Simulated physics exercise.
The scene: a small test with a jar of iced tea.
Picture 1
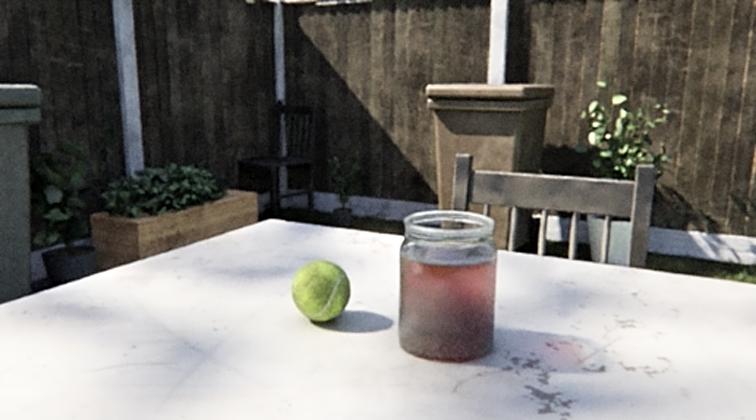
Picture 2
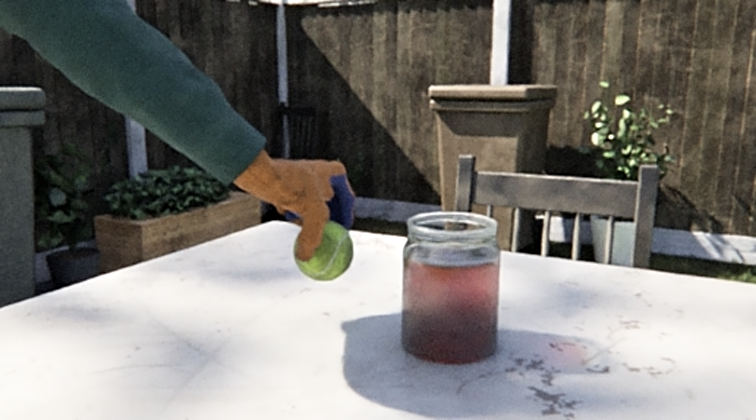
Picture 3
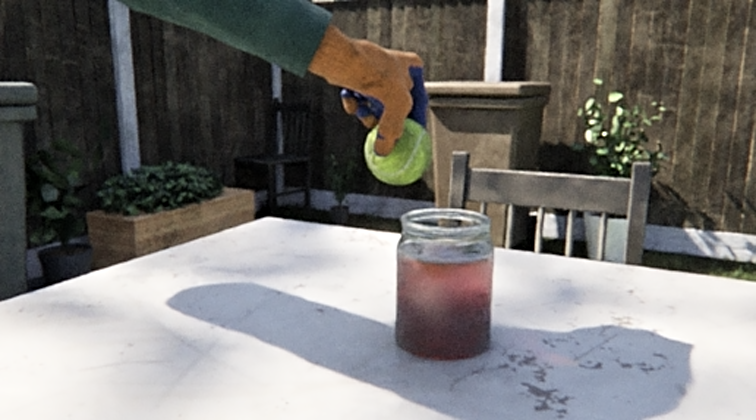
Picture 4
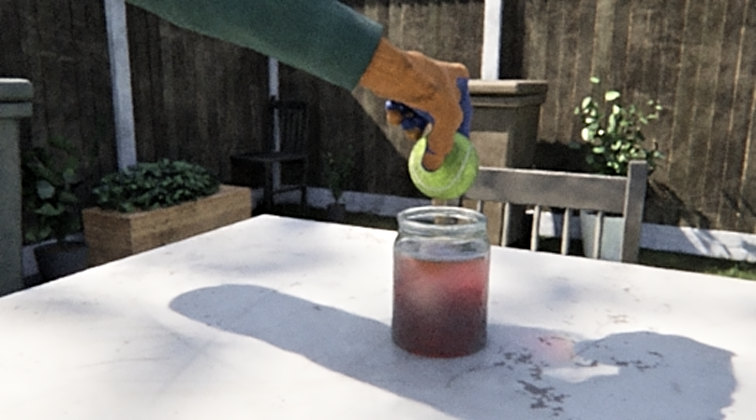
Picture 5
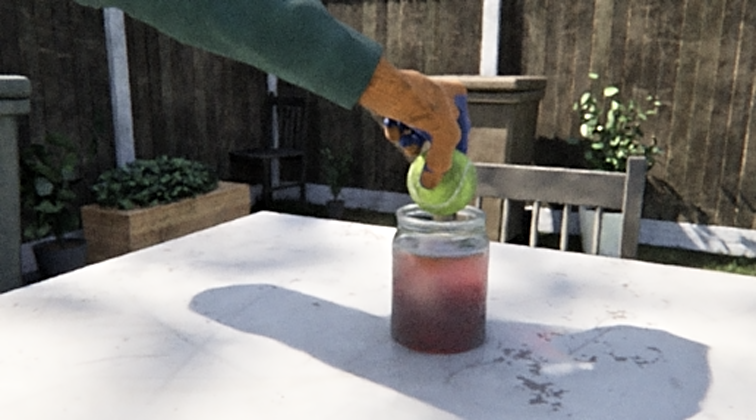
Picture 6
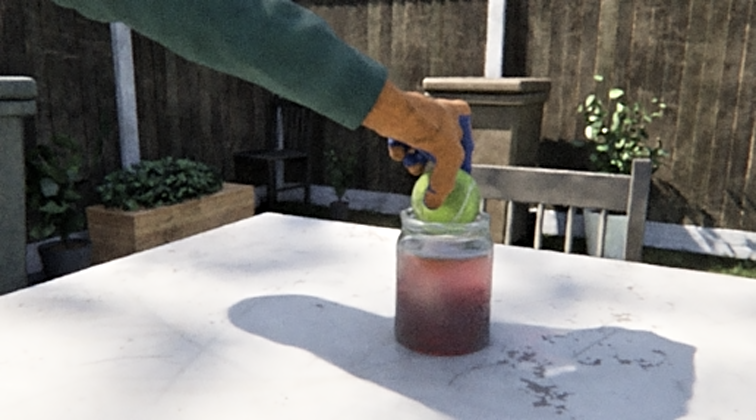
An arm in a dark green sleeve, its hand in an orange and blue glove, reaches from the left over a pale outdoor table seen from slightly above, before a dark wooden fence. A green tennis ball sits left of a glass jar of reddish liquid. The hand lifts the ball, carries it right above the jar and lowers it to the rim, while the view shifts slightly.
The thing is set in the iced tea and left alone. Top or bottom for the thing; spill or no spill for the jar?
The thing bobs on top; the jar keeps it all in.
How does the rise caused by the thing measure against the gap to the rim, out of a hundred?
Close to 30 %.
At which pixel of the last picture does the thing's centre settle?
Roughly at (445, 233).
A moment on, the tennis ball enters the iced tea; the jar is about three quarters full.
Further on, the tennis ball comes up again; the jar is about three quarters full.
When it is over, the tennis ball is afloat; the jar is about three quarters full; none went over.
